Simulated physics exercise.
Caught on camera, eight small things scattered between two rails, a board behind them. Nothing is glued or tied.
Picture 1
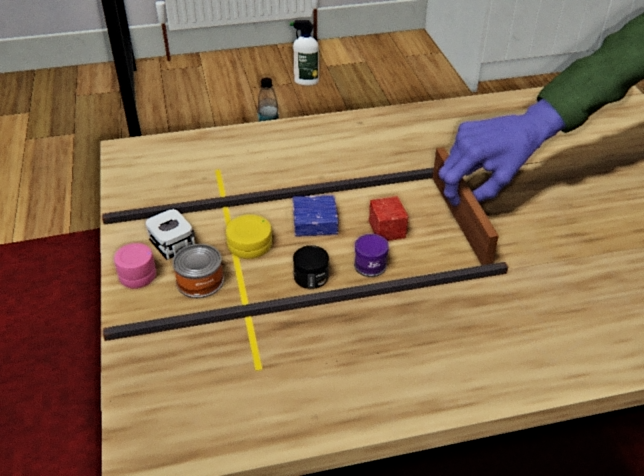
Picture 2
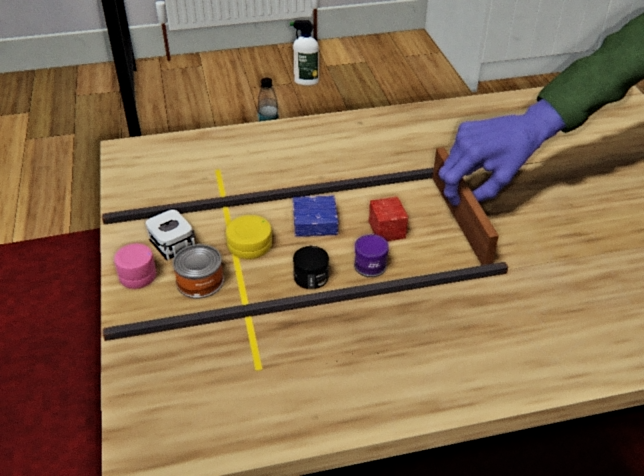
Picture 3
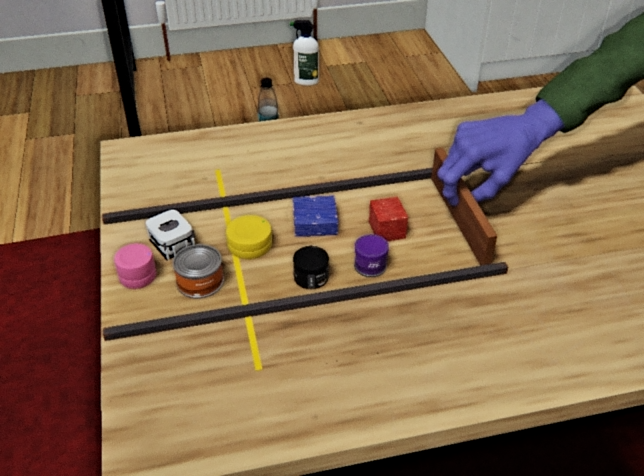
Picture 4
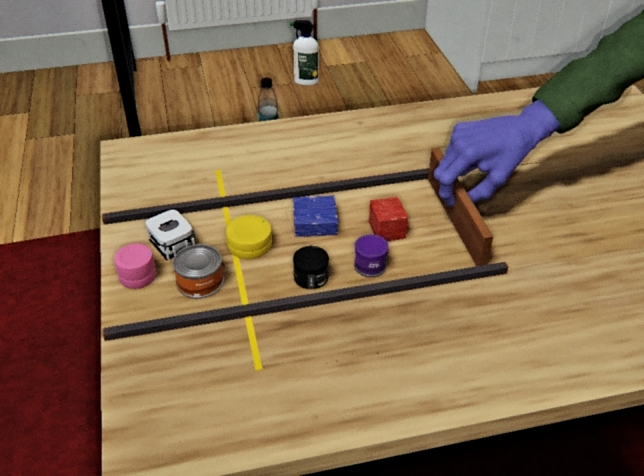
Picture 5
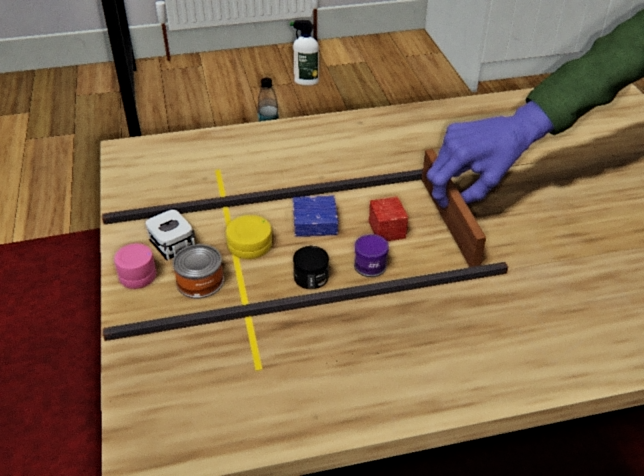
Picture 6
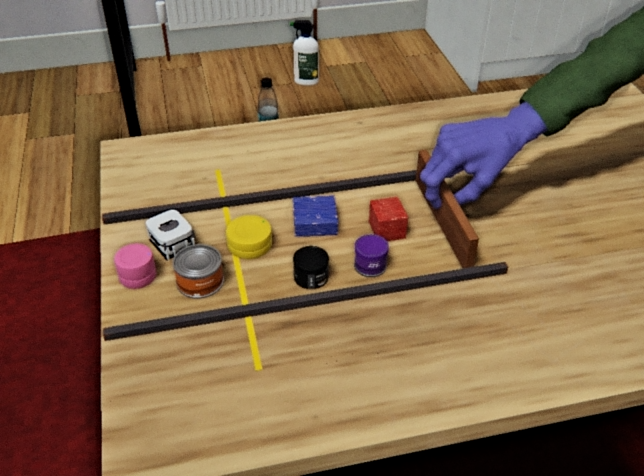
Purple-gloved hand holding a wooden board still between two dark rails, then sliding it slightly left toward unmoving small colourful containers and blocks.
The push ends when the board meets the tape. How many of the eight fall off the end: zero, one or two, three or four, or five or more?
The number that fall off is zero.
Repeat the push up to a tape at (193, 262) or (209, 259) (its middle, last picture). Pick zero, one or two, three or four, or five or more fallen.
One after another: One to two; none at all.
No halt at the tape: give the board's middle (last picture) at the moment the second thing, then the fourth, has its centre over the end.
About (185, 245), then (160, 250).
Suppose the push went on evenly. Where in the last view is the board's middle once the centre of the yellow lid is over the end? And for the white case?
For the yellow lid at (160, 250), for the white case at (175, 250).
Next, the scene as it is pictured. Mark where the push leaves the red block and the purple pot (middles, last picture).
Near (219, 246) and (225, 281).
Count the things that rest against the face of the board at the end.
In contact: 3.
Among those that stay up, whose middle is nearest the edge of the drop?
Foremost is the pink lid.
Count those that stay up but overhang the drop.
Overhanging: 0.
Early on, none off yet; pink lid at rest near (136, 266); white case at rest near (171, 235); orange pot at rest near (199, 271).
Finally, the number that fall off is zero.
